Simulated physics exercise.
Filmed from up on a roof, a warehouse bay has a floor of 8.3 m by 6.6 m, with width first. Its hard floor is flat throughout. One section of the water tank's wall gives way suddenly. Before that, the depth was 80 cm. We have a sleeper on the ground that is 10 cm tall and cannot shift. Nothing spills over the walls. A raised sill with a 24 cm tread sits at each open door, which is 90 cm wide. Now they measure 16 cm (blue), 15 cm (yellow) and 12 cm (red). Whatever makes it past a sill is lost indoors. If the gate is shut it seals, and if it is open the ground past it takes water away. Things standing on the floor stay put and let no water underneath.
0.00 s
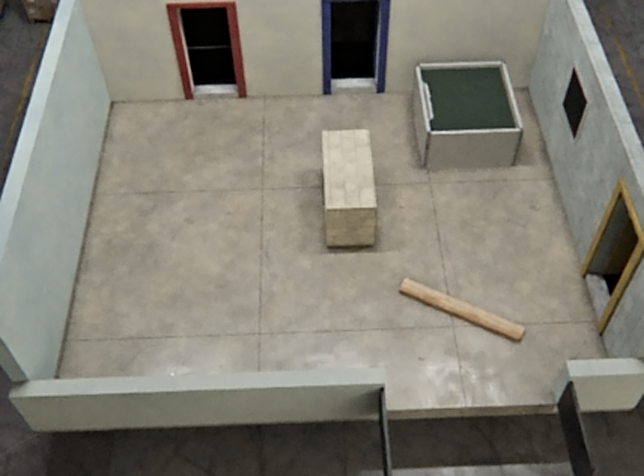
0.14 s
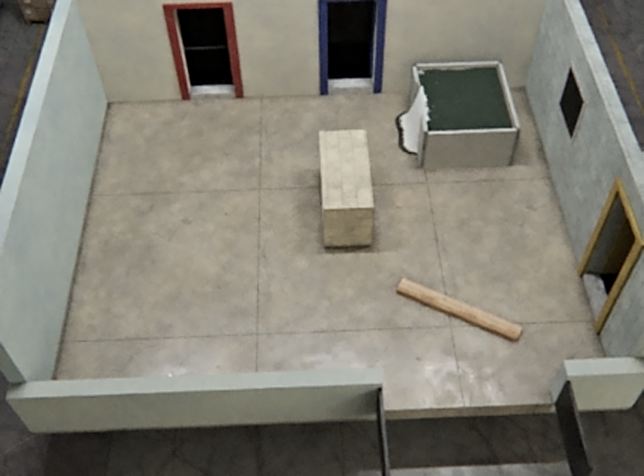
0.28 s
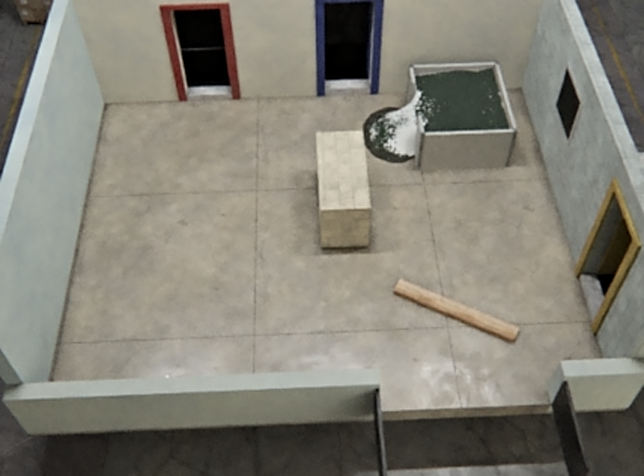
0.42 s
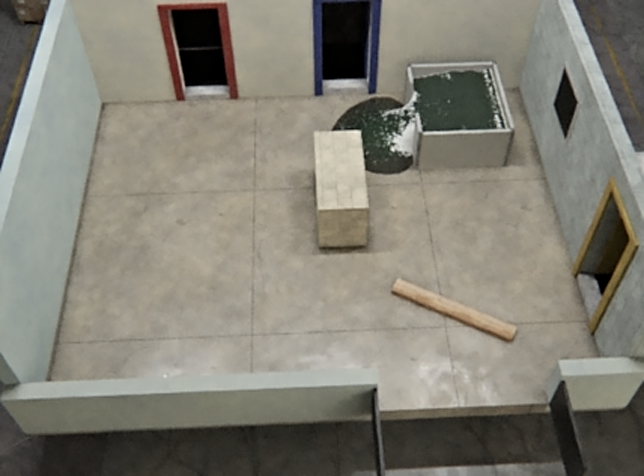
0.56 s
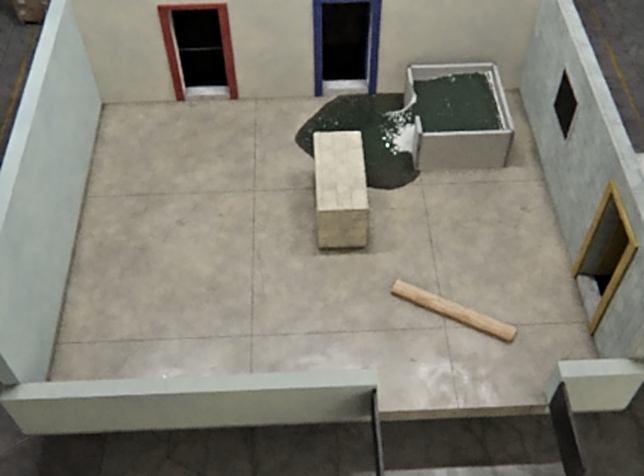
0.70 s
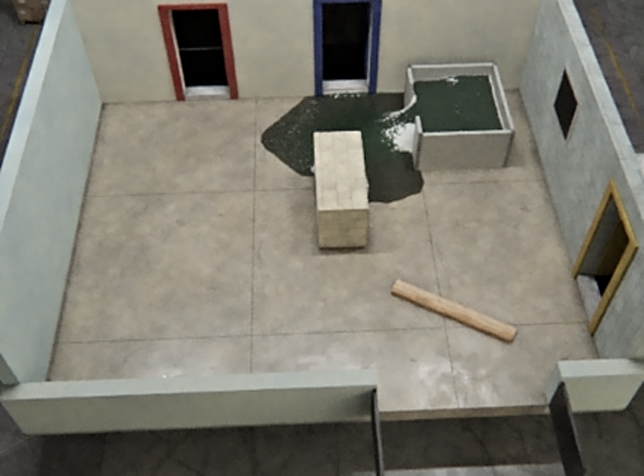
Dark green water pours from the tank's left side and spreads leftward around a pale block.
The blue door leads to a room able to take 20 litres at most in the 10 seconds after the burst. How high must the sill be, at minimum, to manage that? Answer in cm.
At least 12 cm.
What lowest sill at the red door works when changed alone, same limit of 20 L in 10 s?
Red: 7.5 cm.
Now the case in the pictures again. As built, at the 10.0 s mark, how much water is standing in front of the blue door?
Lab note: Depth approx. 4.0 cm.
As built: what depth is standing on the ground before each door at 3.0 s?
Blue 11, yellow 0, red 7 cm.
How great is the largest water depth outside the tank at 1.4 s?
Max depth: Around 32 cm.
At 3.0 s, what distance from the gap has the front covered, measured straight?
Around 7.0 m from the gap.
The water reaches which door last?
Yellow.
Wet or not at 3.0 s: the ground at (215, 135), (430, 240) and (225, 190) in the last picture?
Okay, in order that's got wet, got wet and finally got wet.
After 1.4 s water covers 25 % of the floor, deepest (32 cm) near (399, 134); 21 cm at the blue door, 0 litres in over its 16 cm sill.
After 3.0 s water covers 40 % of the floor, deepest (36 cm) near (102, 106); 11 cm at the blue door, 6 litres in over its 16 cm sill.
After 10.0 s water covers 80 % of the floor, deepest (10 cm) near (41, 410); 4 cm at the blue door, 6 litres in over its 16 cm sill.
At the blue door as built, the water arrived by 0.6 s and peaked near 21 cm at 1.2 s.
With a sill of 10.5 cm, 31 litres would have come in within the 10 s; with 14 cm, 11 litres. So under 20 litres takes about 12 cm.
